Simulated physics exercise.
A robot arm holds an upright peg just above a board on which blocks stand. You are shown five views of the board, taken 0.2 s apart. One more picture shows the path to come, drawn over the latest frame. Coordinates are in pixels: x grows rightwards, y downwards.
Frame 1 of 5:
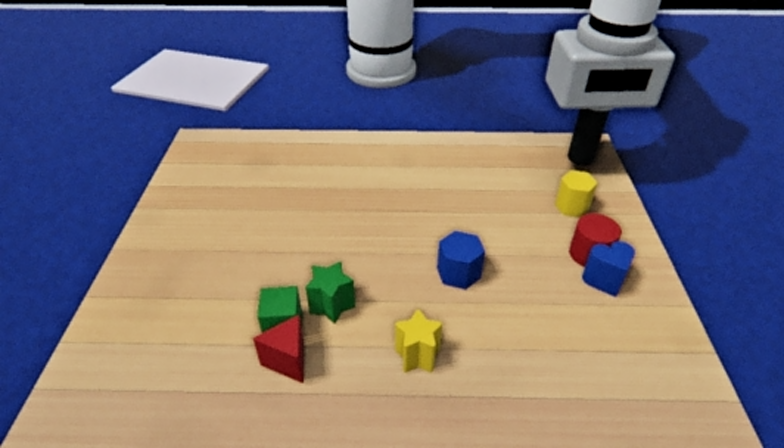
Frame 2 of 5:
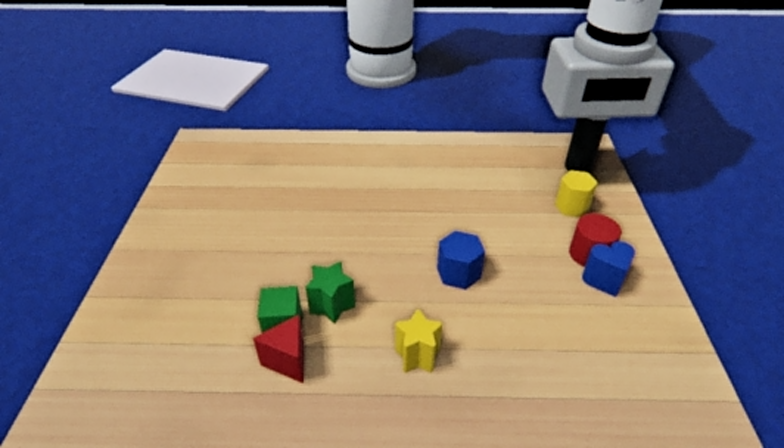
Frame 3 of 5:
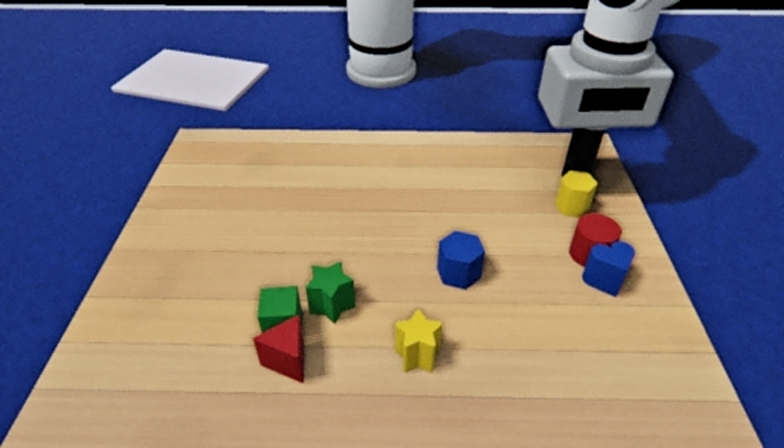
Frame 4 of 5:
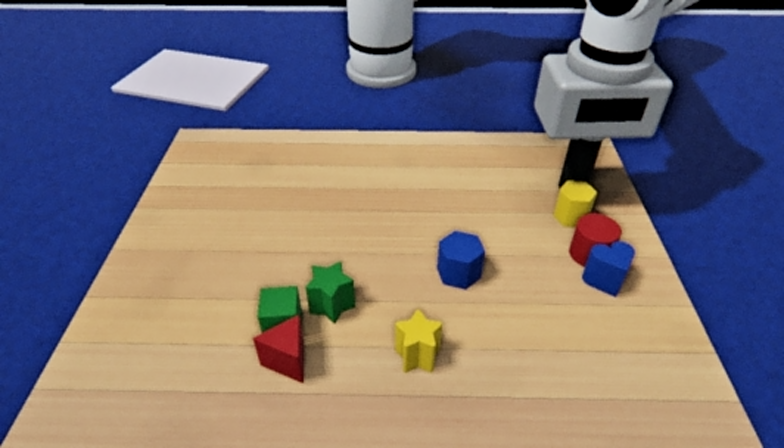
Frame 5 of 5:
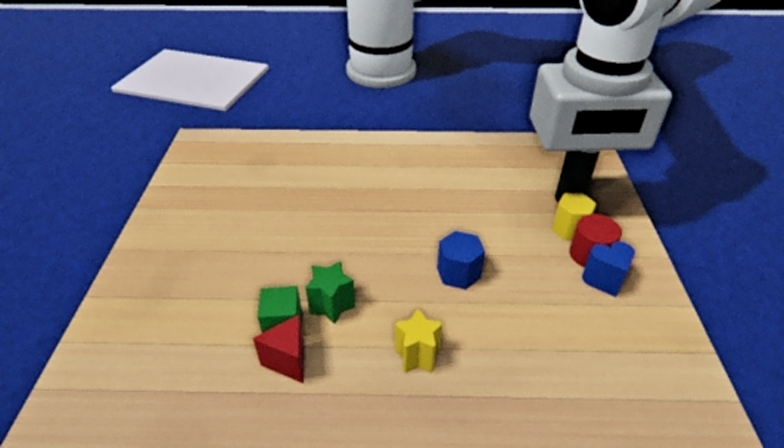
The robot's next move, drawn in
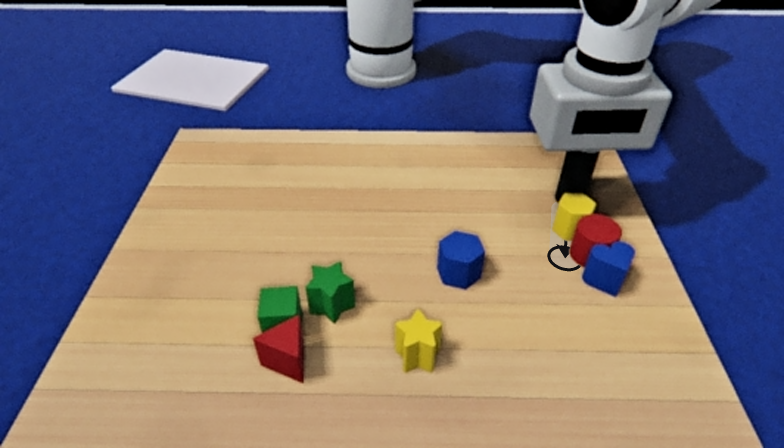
To begin with, a robot arm holds a black peg at the far right of a wooden board, behind a yellow hexagonal block, with other coloured blocks nearby and to the left. The peg moves slowly toward the viewer, then pushes the yellow block a short way toward the red disc.
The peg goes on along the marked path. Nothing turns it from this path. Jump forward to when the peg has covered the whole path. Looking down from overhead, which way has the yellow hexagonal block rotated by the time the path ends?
Watching from overhead, you'd notice the yellow hexagonal block rotating clockwise.
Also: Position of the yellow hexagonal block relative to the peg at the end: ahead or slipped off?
The peg still pushes it.
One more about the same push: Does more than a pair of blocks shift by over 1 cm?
Yes, that is how it ends up.
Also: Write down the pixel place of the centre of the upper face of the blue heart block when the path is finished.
It should be at about (644, 280).
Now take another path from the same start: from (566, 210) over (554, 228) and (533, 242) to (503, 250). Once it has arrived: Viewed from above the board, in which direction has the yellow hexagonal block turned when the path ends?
My answer: Anticlockwise.
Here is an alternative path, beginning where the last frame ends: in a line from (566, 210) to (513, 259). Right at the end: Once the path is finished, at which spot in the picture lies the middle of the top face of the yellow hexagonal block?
The middle of its upper face should be somewhere near (568, 230).
The line goes from (566, 210) to (565, 258).
On the path given first. Halfway along, peg at (569, 224); yellow hexagonal block at (572, 227), turned 20° clockwise; red disc at (604, 249); blue heart block at (634, 273), turned 20° anticlockwise.
At the end, peg at (568, 249); yellow hexagonal block at (561, 251), turned 30° clockwise; red disc at (605, 263); blue heart block at (644, 280), turned 40° anticlockwise.
